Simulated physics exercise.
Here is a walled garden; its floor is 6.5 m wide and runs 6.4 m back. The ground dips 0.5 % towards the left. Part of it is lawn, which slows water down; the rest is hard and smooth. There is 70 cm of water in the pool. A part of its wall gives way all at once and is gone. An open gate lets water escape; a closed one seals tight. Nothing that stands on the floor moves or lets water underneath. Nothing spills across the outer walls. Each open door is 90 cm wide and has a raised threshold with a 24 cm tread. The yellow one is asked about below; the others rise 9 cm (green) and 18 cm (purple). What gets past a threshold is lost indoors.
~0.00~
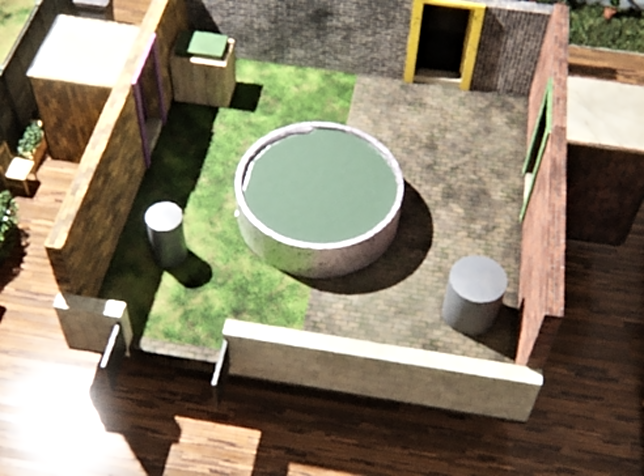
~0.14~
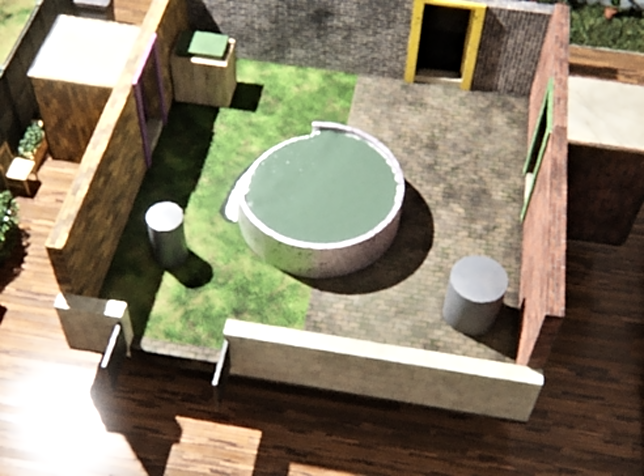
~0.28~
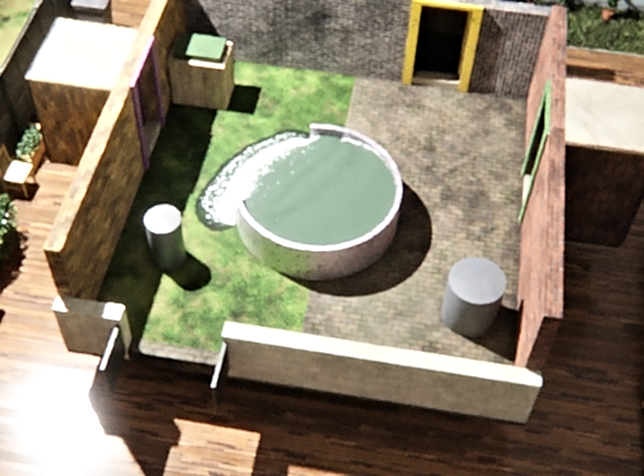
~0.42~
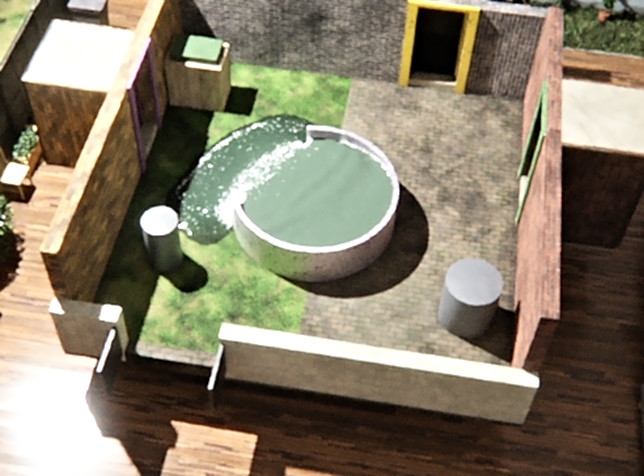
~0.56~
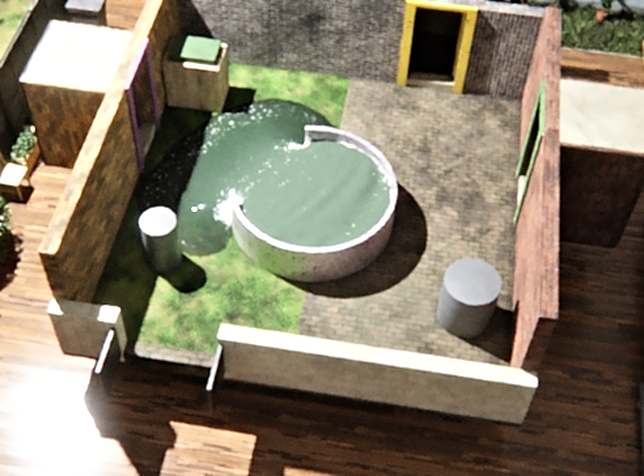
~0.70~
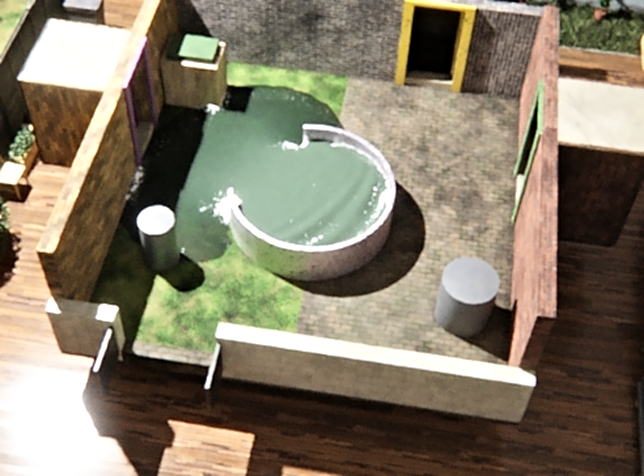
A walled garden, half green lawn and half grey paving, is seen from high above, with wooden flooring around it. A round, pale-walled pool of green water stands in the middle, between a small white cylinder at left and a larger grey one at right, with a yellow doorway at the back. Part of the pool's upper-left wall vanishes, and water pours out in white froth, spreading over the lawn towards the left and back, while the view shifts very slightly.
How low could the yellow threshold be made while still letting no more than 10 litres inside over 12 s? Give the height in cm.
Some 5.5 cm above the ground.
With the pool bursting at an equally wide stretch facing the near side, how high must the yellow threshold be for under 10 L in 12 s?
Some 9.5 cm.
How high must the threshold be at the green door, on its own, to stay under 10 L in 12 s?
Roughly 7.0 cm at green.
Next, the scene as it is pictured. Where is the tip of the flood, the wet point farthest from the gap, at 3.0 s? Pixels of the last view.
Around (79, 331).
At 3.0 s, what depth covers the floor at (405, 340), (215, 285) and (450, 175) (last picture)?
About 0, 0 and 0 cm.
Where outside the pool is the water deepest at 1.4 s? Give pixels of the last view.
Near (162, 110).
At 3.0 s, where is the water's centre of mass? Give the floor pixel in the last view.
Around (241, 170).
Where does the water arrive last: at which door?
It is the green one.
After 1.4 s water covers 30 % of the floor, deepest (51 cm) near (162, 110); it has not reached the yellow door.
After 3.0 s water covers 40 % of the floor, deepest (36 cm) near (181, 59); it has not reached the yellow door.
After 12.0 s water covers 100 % of the floor, deepest (12 cm) near (277, 362); 7 cm at the yellow door, 0 litres in over its 16 cm threshold.
At the yellow door as built, the water arrived by 3.3 s and peaked near 9 cm at 10.4 s.
With a threshold of 5 cm, 15 litres would have come in within the 12 s; with 6.5 cm, 6 litres. So under 10 litres takes about 5.5 cm.
